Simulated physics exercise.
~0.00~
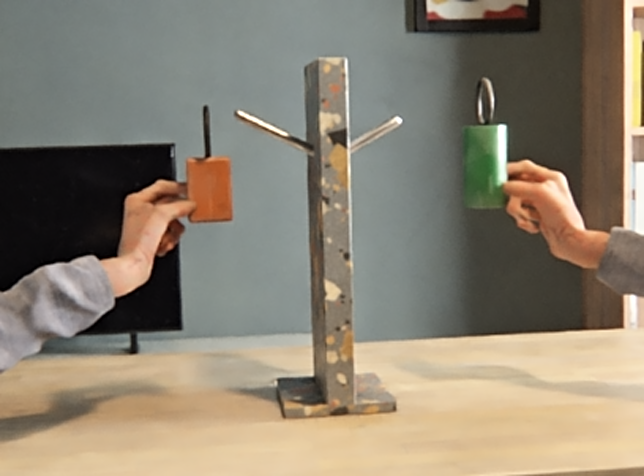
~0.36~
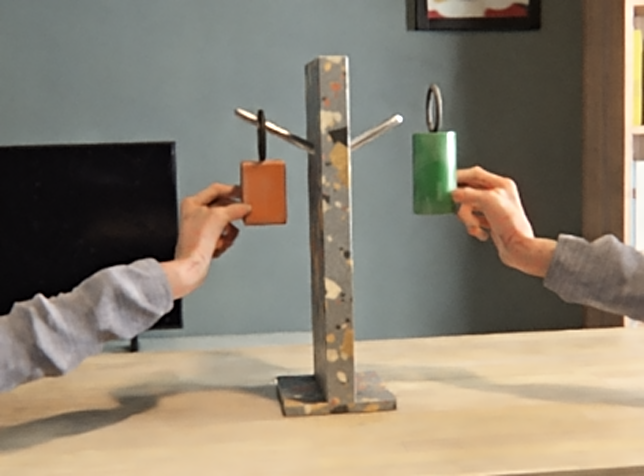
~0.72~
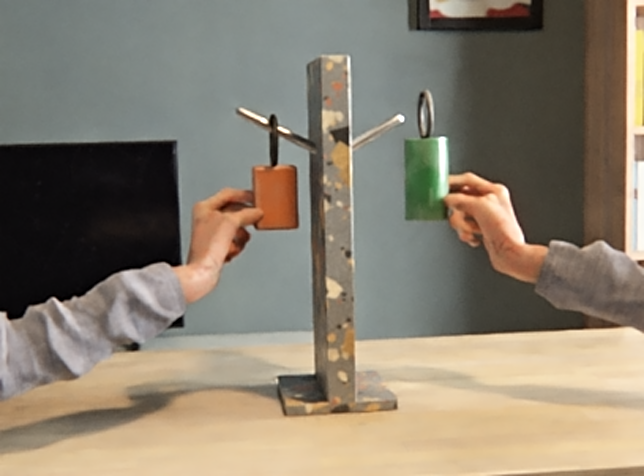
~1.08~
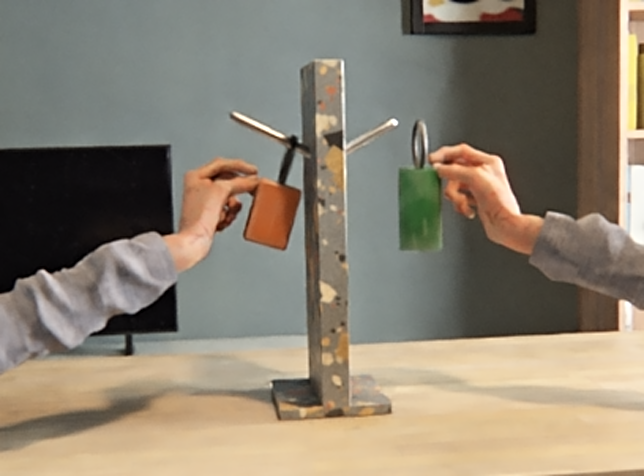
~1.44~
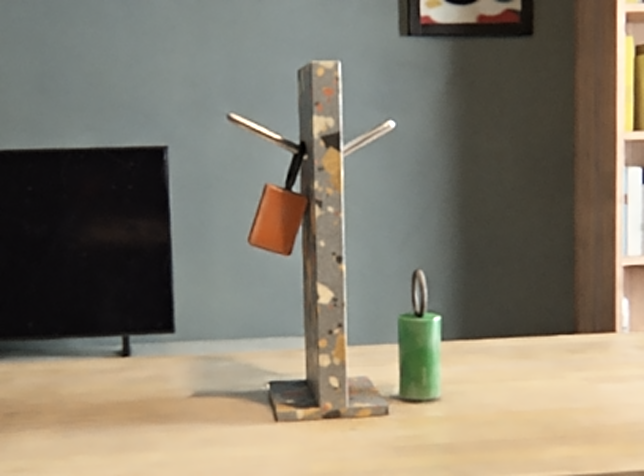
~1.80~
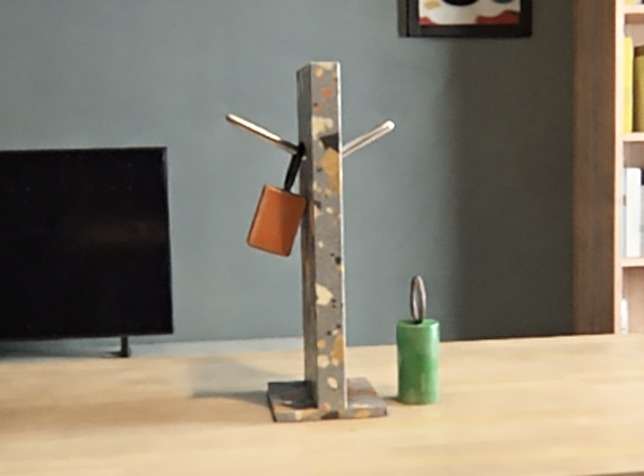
An orange pouch and a green lantern were carried by two hands toward the pegs of a speckled stand; once released, the pouch hung tilted from the left peg, while the lantern dropped and ended up standing on the table beside the base.
